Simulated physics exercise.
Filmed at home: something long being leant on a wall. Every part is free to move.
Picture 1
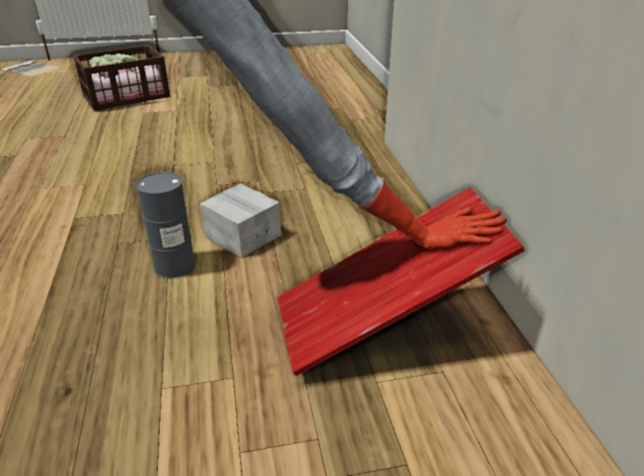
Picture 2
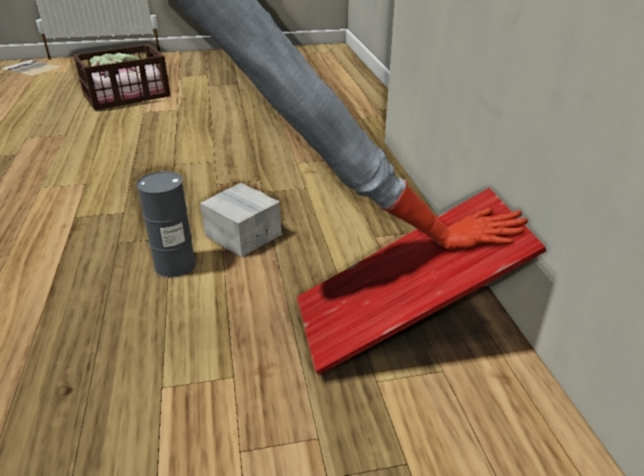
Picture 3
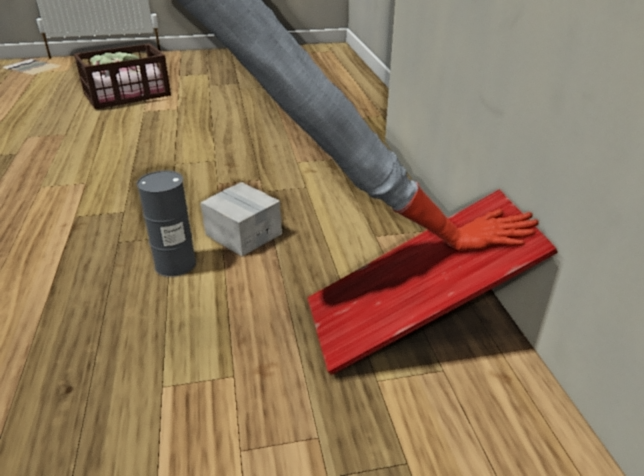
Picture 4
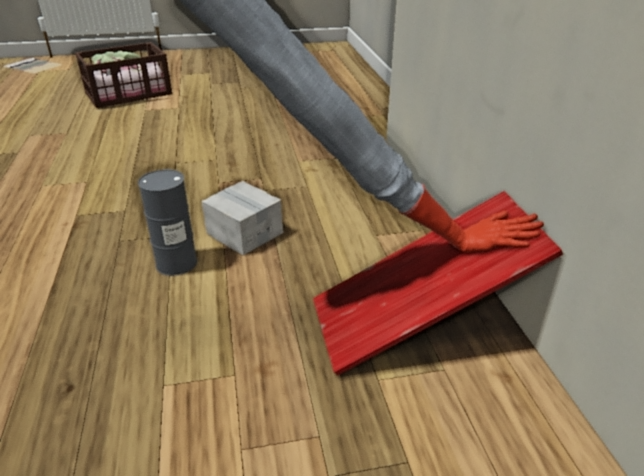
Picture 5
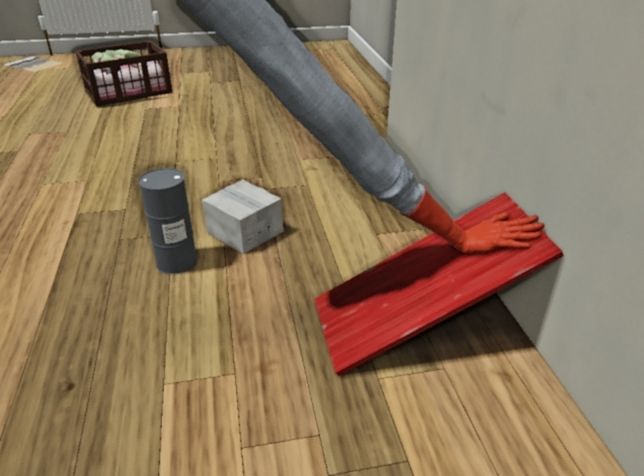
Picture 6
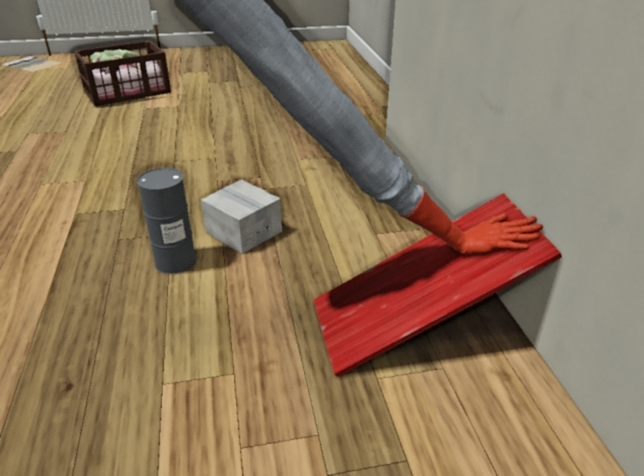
A gloved hand slides a tilted red board slightly right against the wall, then keeps still.
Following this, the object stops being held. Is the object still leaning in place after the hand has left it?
Moves.
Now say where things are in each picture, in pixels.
The first picture shows on its way; red board (388, 277); grey canister (167, 226).
The second picture shows on its way; red board (408, 277); grey canister (168, 226).
The third picture shows on its way; red board (420, 278); grey canister (168, 225).
The fourth picture shows on its way; red board (425, 279); grey canister (169, 224).
The fifth picture shows propped up under the hand; red board (426, 280); grey canister (170, 222).
The sixth picture shows propped up under the hand; red board (425, 281); grey canister (168, 222).
Then, 0.30 s later than the last frame, red board 9° lower than it was left near (416, 295).
Then, 0.40 s later than the last frame, red board 25° lower than it was left near (406, 319).
Then, 0.50 s later than the last frame, red board 31° lower than it was left near (405, 320).
When it is over, moved from the start, red board; the other 2 as before. End places, in pixels of the last picture, red board near (404, 324). The board gives way.
